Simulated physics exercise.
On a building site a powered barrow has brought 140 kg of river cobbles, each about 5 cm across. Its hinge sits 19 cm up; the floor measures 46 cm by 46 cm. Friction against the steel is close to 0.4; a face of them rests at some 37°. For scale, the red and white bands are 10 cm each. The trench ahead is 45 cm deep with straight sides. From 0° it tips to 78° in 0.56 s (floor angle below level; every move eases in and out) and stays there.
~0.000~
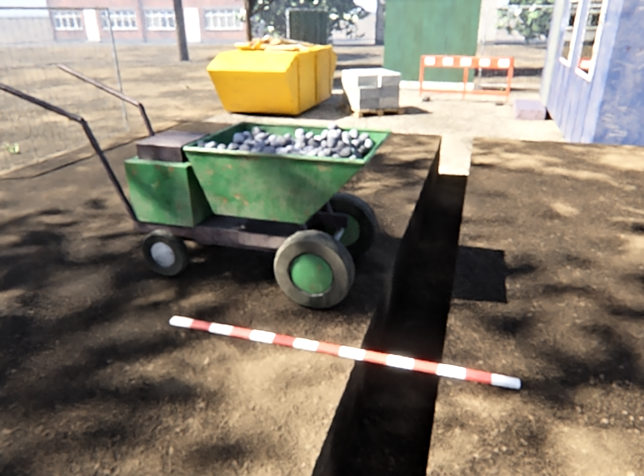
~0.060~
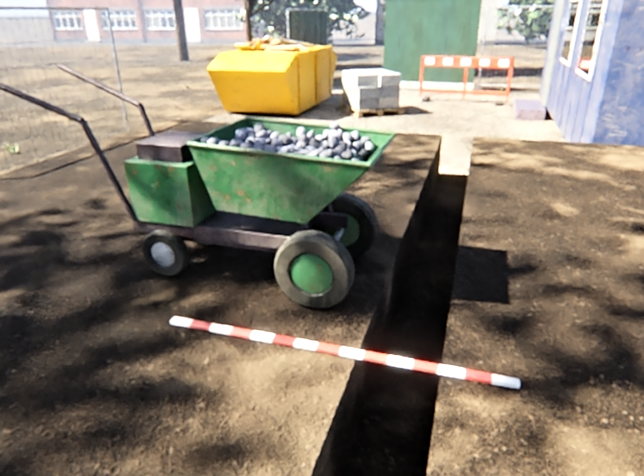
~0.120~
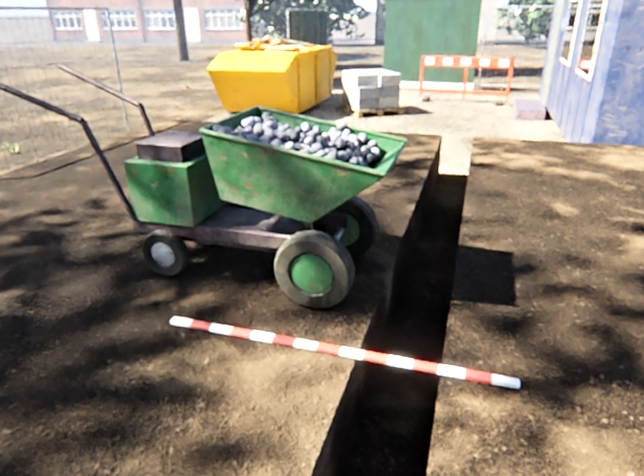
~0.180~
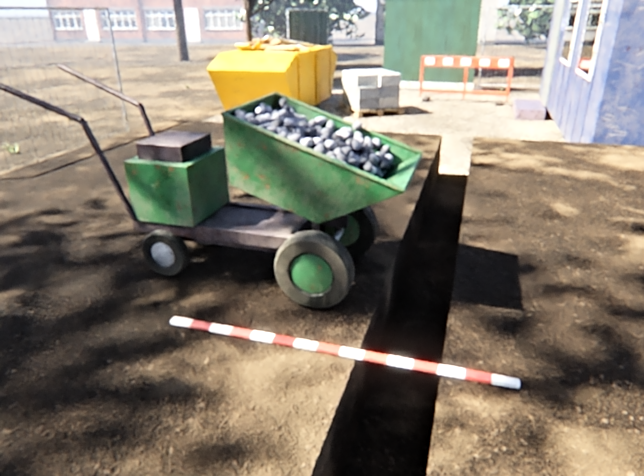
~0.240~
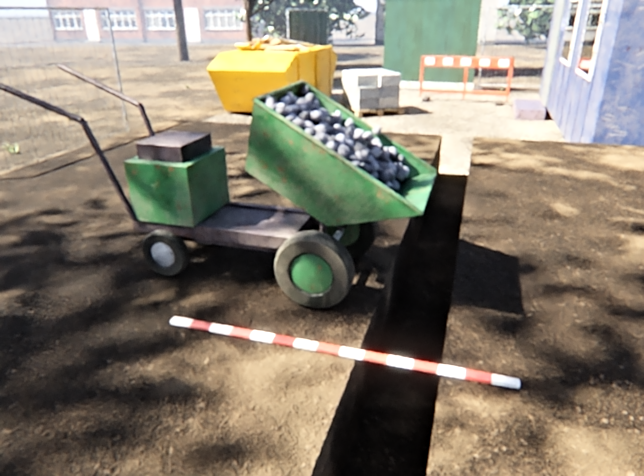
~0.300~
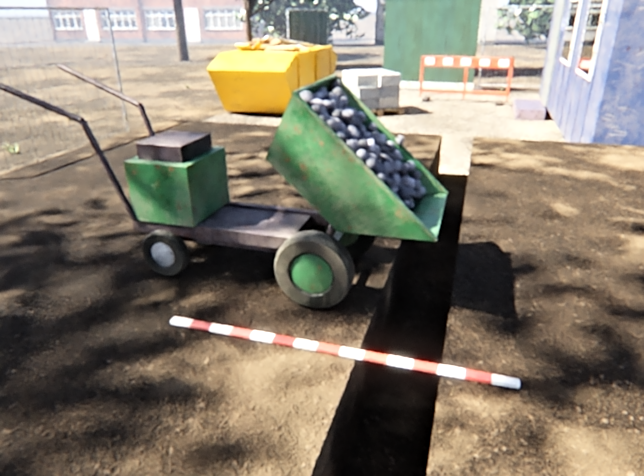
A green powered barrow loaded with grey cobbles stands on a sunlit, shadow-dappled dirt building site, seen from slightly above and to its side. A red and white banded pole lies across a dark, straight-sided trench in front, with a yellow skip behind and a blue building at right. The barrow's tray tilts steadily steeper toward the right, carrying its stones, while the wheels and camera stay still.
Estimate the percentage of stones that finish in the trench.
Roughly 5 per cent ends in the trench.
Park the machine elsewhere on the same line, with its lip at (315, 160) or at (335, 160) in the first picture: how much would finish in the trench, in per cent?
Near 60 per cent from the first place, 40 from the second.
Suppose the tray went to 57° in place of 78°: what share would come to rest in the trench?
In that case some 15 per cent.
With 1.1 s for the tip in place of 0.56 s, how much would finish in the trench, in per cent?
Then about 5 per cent.
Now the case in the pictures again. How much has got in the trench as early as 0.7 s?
Some 0 per cent.
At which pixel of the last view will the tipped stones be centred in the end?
Around (551, 308).
After 0.4 s the floor is at 66°; 100 % in the tray; the foremost stones are at (446, 241).
After 0.7 s the floor is at 78°; 53 % in the tray, 1 % in the trench, 46 % past the trench; the foremost stones are at (551, 307).
After 1.0 s the floor is at 78°; 14 % in the tray, 4 % in the trench, 83 % past the trench; the foremost stones are past the picture's edge.
After 3.0 s the floor is at 78°; 10 % in the tray, 5 % in the trench, 84 % past the trench; the foremost stones are past the picture's edge.
